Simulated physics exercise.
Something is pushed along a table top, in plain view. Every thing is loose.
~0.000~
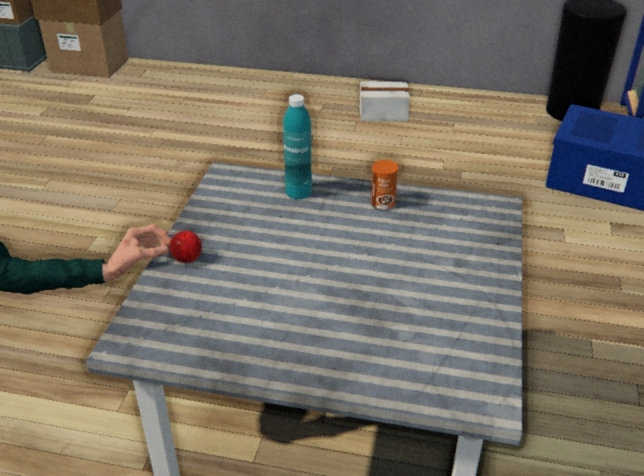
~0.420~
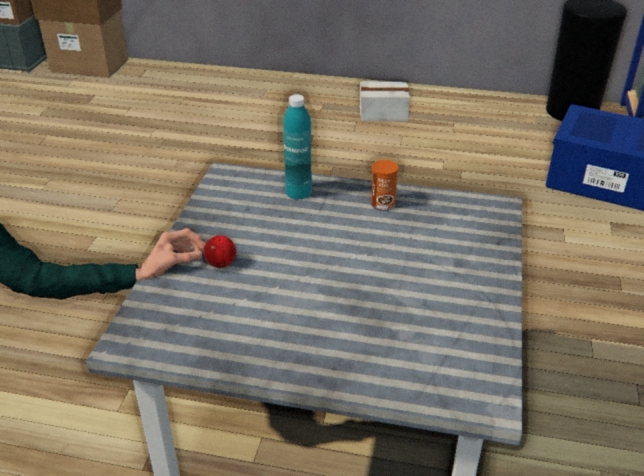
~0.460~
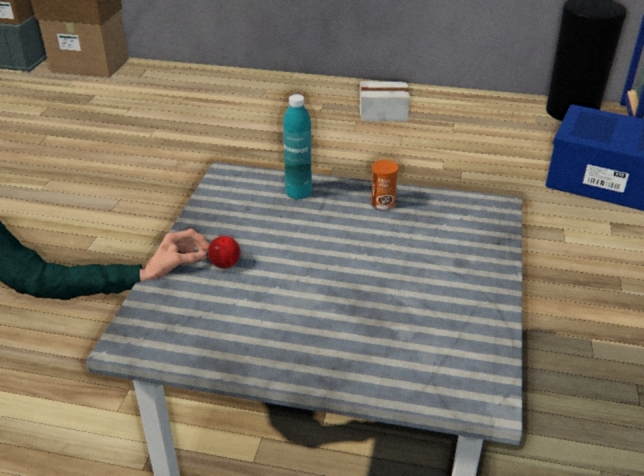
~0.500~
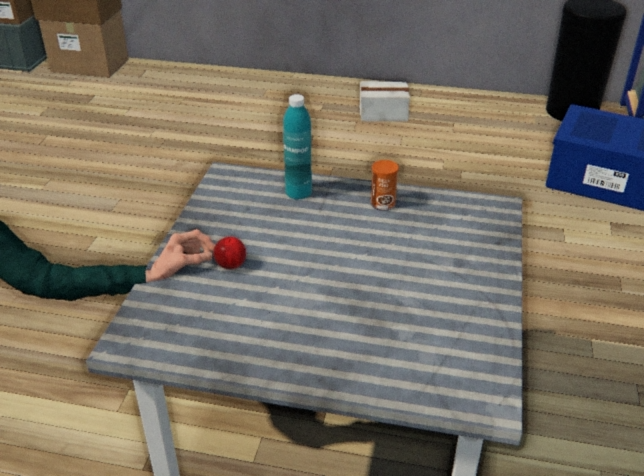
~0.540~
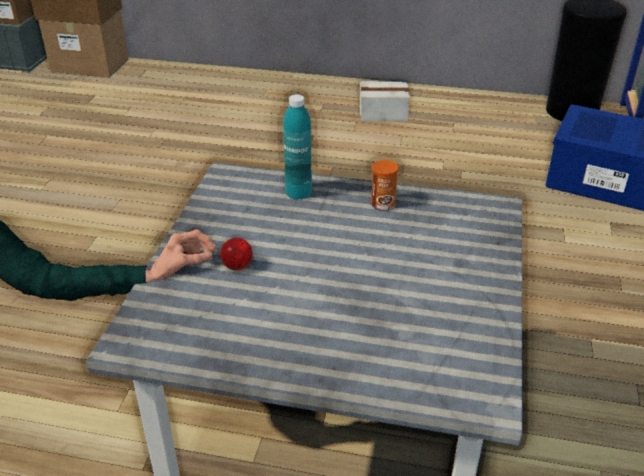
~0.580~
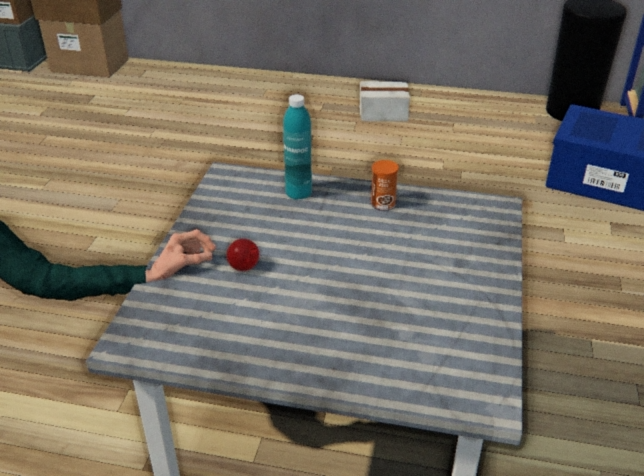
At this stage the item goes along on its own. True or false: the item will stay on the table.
True.
After 0.88 s, red apple shifted well along near (285, 261).
After 1.18 s, red apple shifted well along near (315, 265).
In the end (2.1 s), moved from the start, red apple. At the end, from the last picture's camera, red apple near (341, 268).
